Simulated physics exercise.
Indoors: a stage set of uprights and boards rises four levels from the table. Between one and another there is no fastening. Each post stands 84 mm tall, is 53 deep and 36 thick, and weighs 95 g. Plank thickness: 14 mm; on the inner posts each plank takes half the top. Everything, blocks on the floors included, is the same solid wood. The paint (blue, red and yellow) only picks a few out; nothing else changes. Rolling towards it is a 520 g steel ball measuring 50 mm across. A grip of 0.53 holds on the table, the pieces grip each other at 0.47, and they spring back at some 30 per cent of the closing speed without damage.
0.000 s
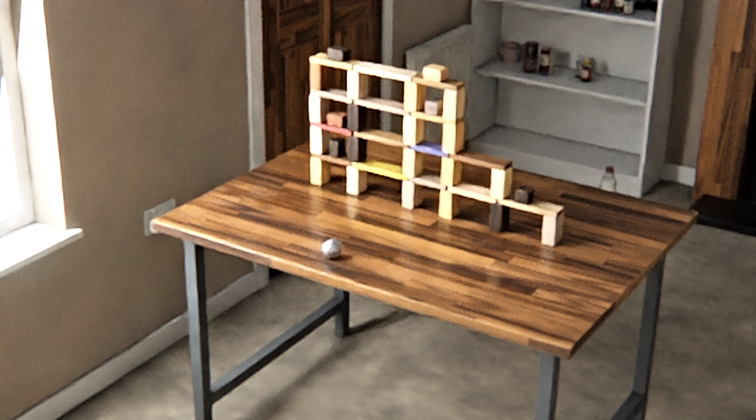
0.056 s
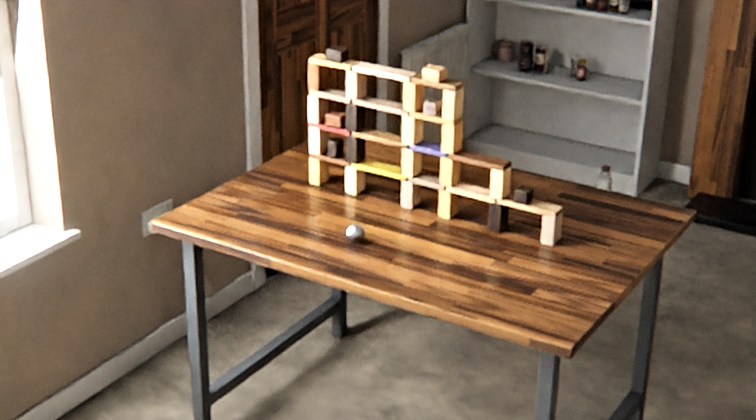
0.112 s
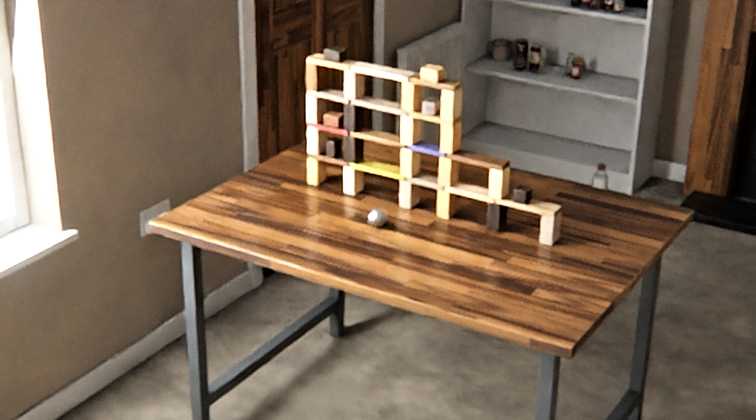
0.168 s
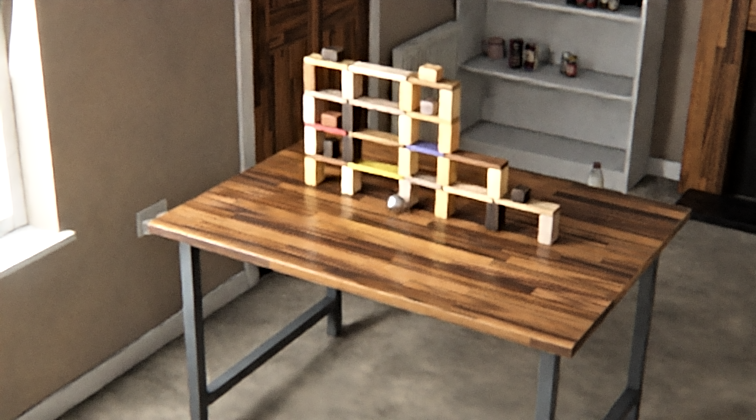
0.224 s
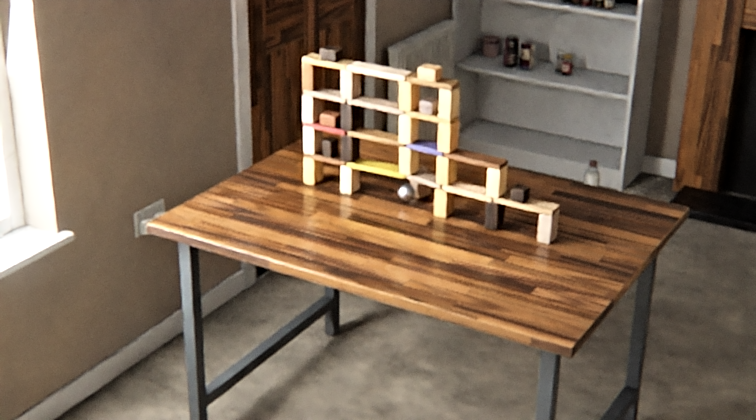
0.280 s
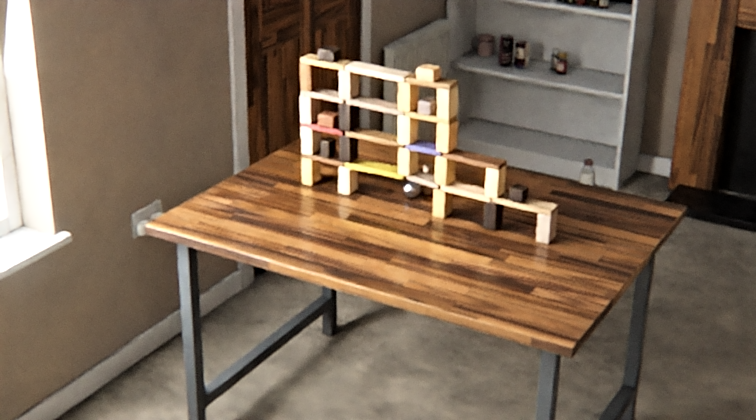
A small steel ball rolls across a wooden table into a standing structure of wooden blocks.
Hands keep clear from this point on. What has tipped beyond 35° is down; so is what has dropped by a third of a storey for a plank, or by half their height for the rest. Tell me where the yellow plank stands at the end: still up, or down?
At the end the yellow plank is down.
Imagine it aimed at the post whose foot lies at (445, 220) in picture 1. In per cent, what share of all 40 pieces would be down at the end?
It would then come to 40 per cent.
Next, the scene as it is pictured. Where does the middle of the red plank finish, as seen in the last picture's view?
I'd say its middle settles close to (277, 155).
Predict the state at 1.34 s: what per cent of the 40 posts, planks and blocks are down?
100 %.
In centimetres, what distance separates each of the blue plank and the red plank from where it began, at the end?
The blue one ends 16 cm from its start and the red one 22 cm.
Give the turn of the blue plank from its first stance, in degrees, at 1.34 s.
Its tilt comes to about 25° at that moment.
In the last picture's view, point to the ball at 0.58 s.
Near (438, 160).
Around 0.58 s, ball still moving; 16 of the 40 pieces down; yellow plank tipped 29°, 40 mm lower; blue plank tipped 62°, 7 cm lower.
Around 0.84 s, ball still moving; 31 of the 40 pieces down; yellow plank tipped 19°, 54 mm lower; blue plank tipped 43°, 8 cm lower.
Around 1.34 s, ball still moving; 39 of the 40 pieces down; yellow plank tipped 9°, 7 cm lower; blue plank tipped 26°, 13 cm lower.
Finally (2.2 s), ball rolling away; 39 of the 40 pieces down; yellow plank tipped 9°, 7 cm lower; blue plank tipped 26°, 14 cm lower; red plank tipped 19°, 12 cm lower. Seen by the last camera, middles, yellow plank near (379, 189), blue plank near (451, 200).
